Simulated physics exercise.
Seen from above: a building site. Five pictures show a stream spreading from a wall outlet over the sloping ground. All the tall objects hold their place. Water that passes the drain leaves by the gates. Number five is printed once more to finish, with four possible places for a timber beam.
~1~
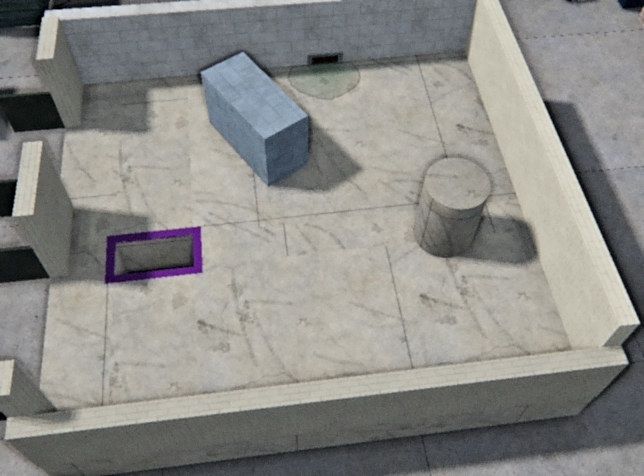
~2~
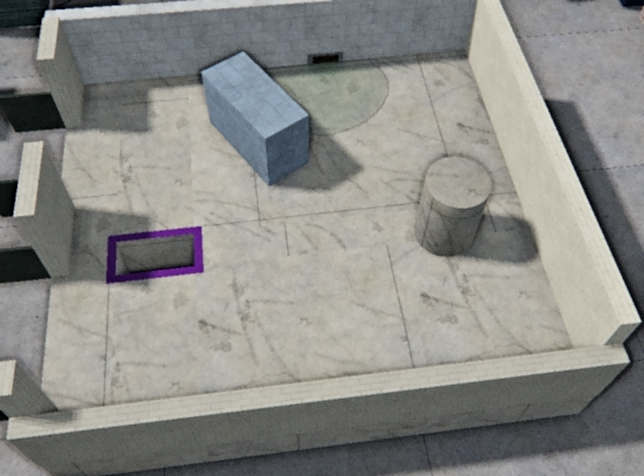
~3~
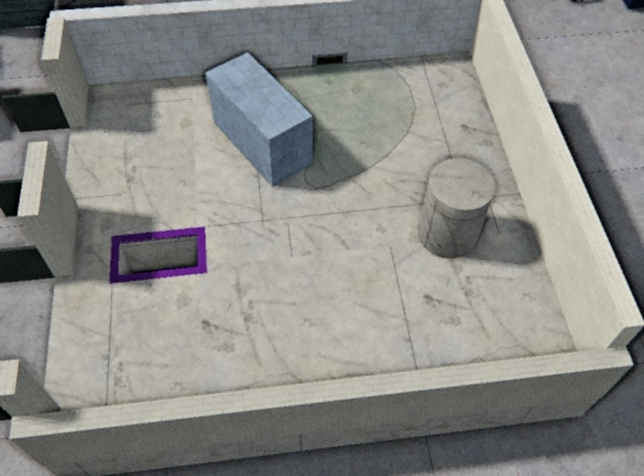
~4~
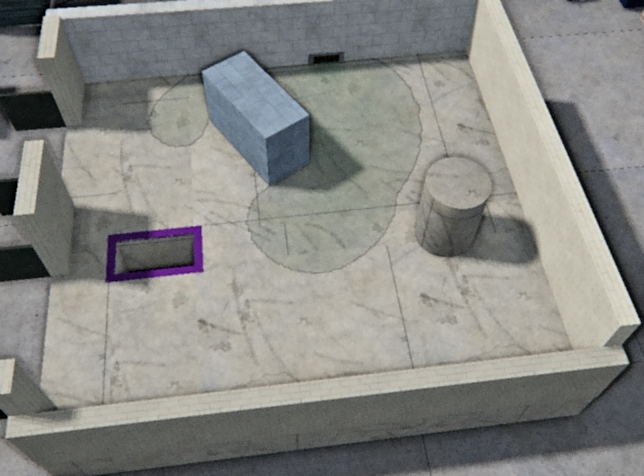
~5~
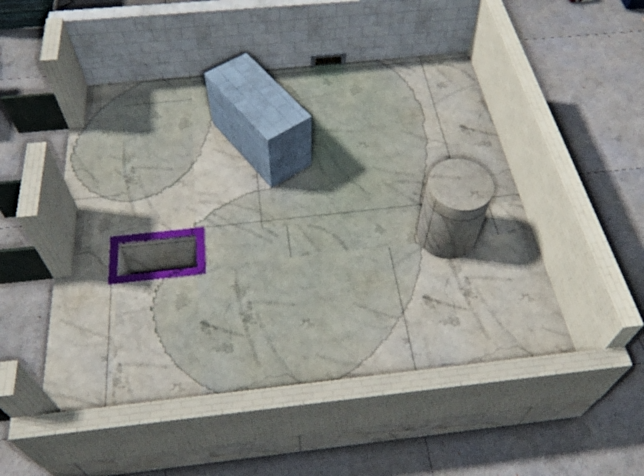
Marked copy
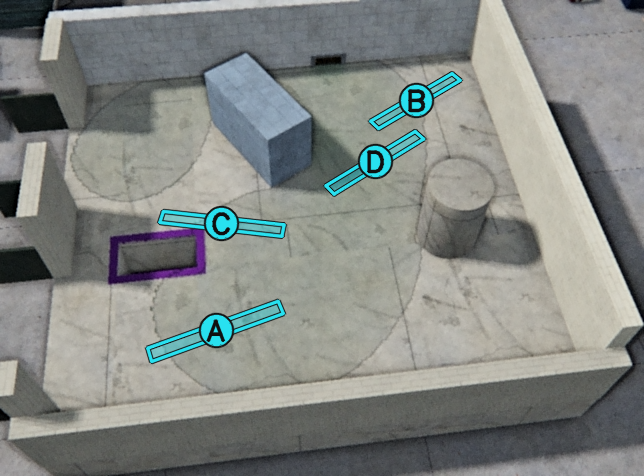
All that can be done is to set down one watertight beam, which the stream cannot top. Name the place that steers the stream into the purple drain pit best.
D beats the others.
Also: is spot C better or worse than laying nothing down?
Spot C is worse.
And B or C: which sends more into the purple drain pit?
That is spot B.
On the marked copy, A from (149, 354) to (280, 307); B from (374, 124) to (456, 77); C from (161, 216) to (283, 230); D from (329, 189) to (419, 135).
With A, about 8 % of the stream goes into the purple drain pit, about 92 % out by the gates.
With B, about 7 % of the stream goes into the purple drain pit, about 93 % out by the gates.
With C, about 4 % of the stream goes into the purple drain pit, about 96 % out by the gates.
With D, about 21 % of the stream goes into the purple drain pit, about 78 % out by the gates.
